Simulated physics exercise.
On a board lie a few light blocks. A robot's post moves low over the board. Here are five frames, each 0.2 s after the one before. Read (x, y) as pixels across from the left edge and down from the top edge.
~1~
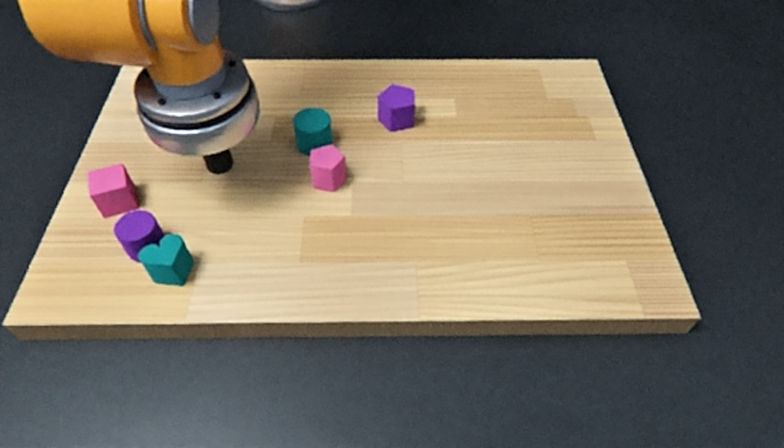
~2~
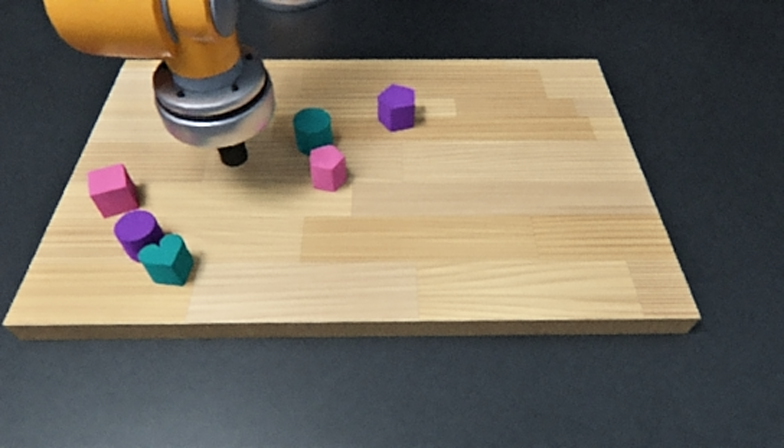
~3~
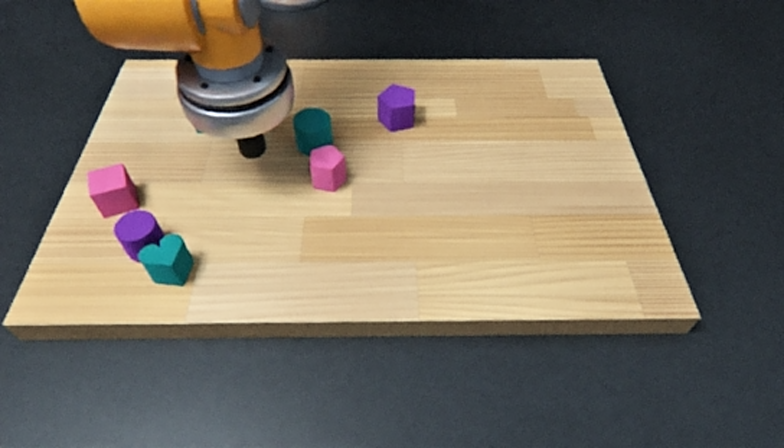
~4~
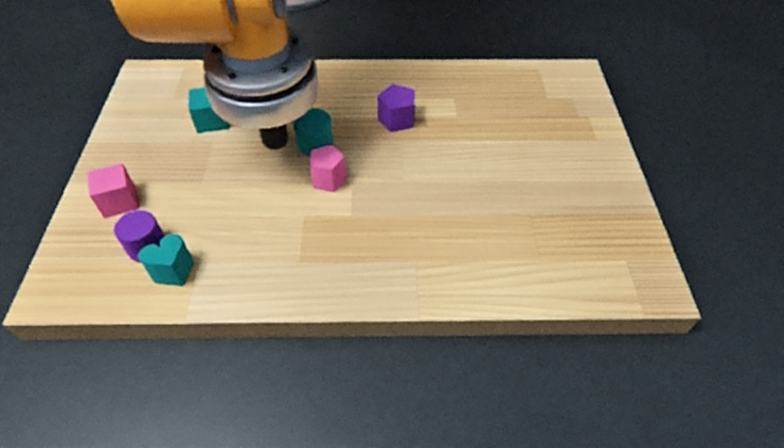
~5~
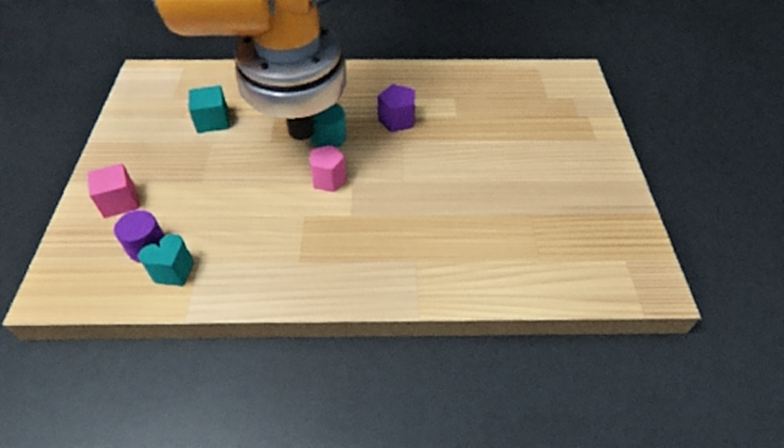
Robot arm moving right low over a wooden board of small coloured blocks, nudging a turquoise round block slightly to the right.
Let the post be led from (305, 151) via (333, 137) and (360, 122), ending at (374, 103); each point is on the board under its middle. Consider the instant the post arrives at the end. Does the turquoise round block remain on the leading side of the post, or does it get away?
I expect it to be in front.
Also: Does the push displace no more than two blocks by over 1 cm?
Answer: Yes.
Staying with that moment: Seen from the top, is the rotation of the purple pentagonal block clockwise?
My answer is yes.
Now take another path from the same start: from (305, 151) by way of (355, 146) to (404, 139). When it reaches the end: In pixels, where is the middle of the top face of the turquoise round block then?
Pixel (362, 101).
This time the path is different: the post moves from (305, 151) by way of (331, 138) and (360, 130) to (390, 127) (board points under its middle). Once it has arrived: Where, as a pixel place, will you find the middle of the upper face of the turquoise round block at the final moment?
At roughly (373, 85).
On the path given first. One third of the way, post (332, 119); turquoise round block (354, 98).
Two thirds of the way, post (359, 105); turquoise round block (374, 82); purple pentagonal block (406, 90), turned 50° clockwise.
At the end, post (373, 85); pink pentagonal block in place; turquoise round block (387, 63); purple pentagonal block (407, 90), turned 55° clockwise.
